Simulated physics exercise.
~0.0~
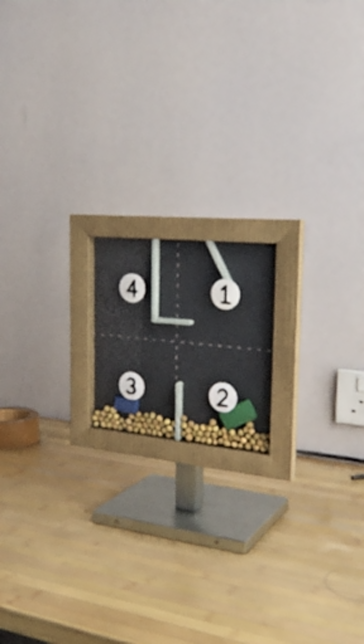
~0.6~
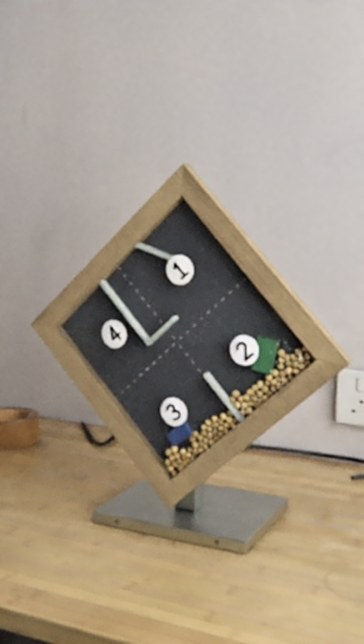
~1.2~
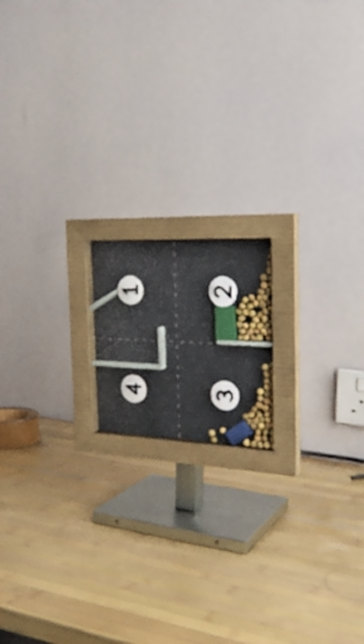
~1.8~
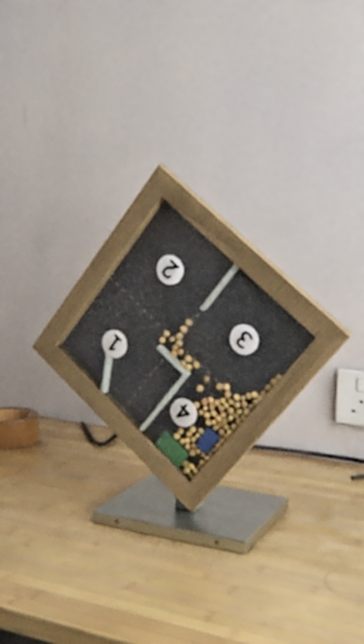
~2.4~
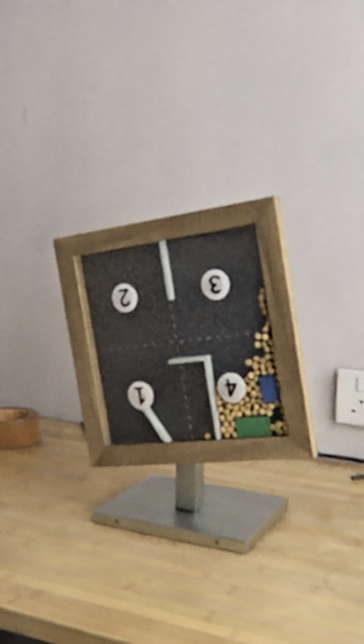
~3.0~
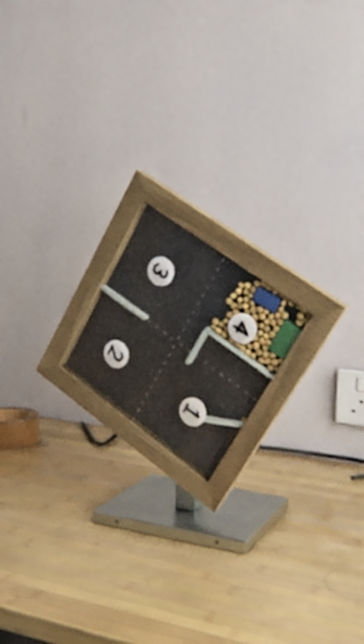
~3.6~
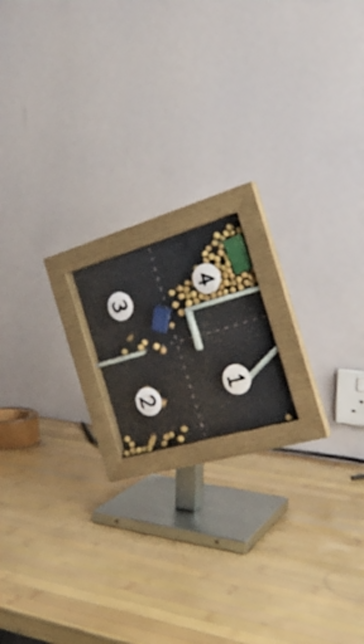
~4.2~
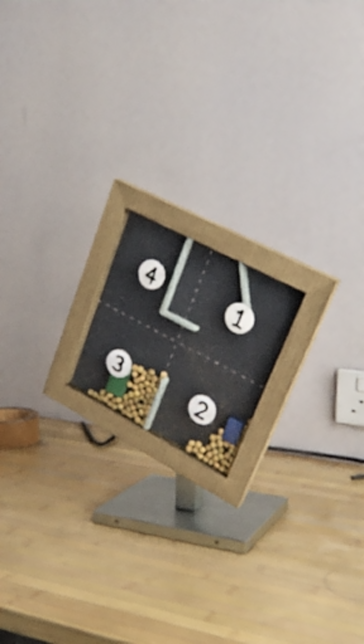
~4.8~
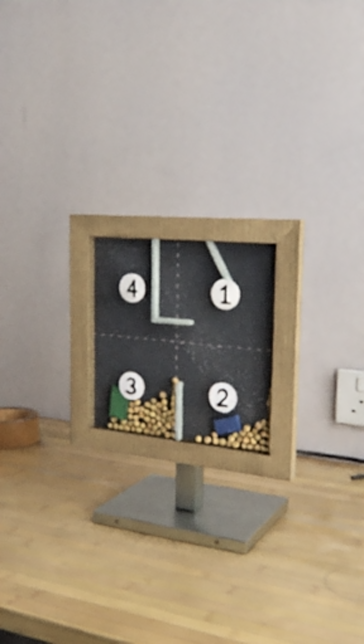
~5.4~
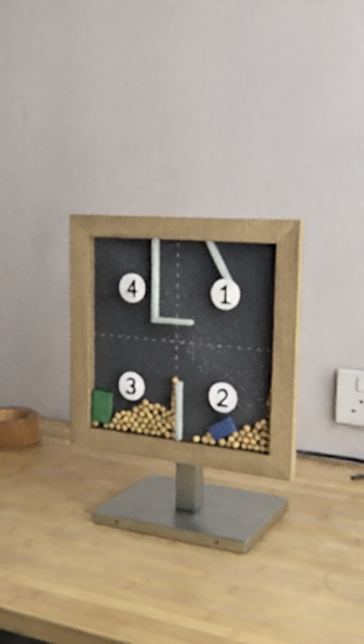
On a wooden table, a framed case turns fully anticlockwise, leaving beans and blocks resting below.
